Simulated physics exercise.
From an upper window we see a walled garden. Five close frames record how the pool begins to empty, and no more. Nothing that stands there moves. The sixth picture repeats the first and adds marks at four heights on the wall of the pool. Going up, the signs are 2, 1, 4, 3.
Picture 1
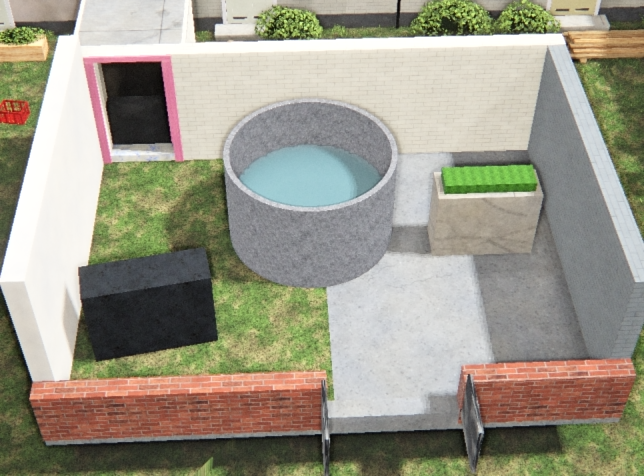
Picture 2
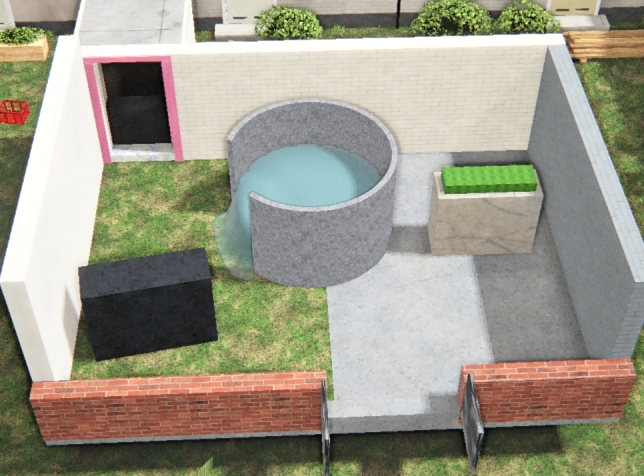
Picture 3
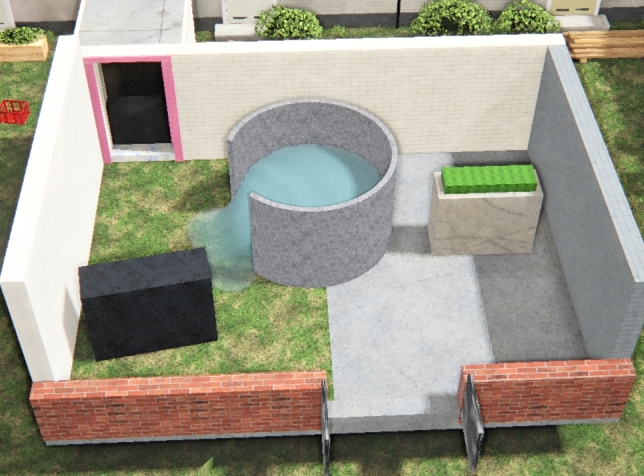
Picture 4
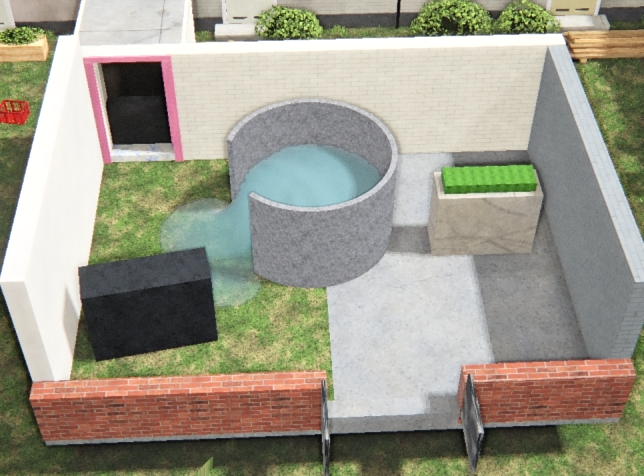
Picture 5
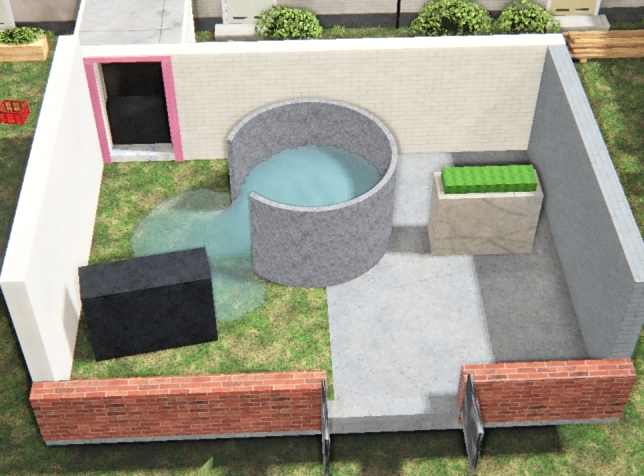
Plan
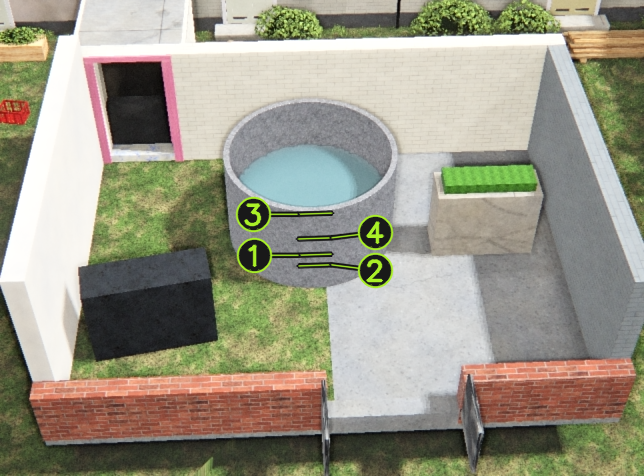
A walled garden of grass and grey paving is seen from a high window, with a pink-framed doorway at the back left and an open gate in the low red brick wall in front. A round grey stone pool stands in the middle, between a black block on the left and a pale planter topped with green. The pool's left side opens and water pours out, spreading leftward across the grass and behind the black block, while the camera stays still.
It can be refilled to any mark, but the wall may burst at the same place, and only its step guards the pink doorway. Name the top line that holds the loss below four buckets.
I would pick level 2.
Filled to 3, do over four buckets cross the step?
Yes, that goes wrong.
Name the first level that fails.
The answer is 1.
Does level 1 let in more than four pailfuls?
Yes, that goes wrong.
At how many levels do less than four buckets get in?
One of them.
In lime, 1 at (314, 254); 2 at (314, 265); 3 at (314, 213); 4 at (314, 238); from the bottom up 2, 1, 4, 3.
Choosing 1, about 10 bucketfuls get in.
Choosing 2, a splash gets over, under a bucket.
Choosing 3, dozens of bucketfuls pour in.
Choosing 4, dozens of bucketfuls pour in.
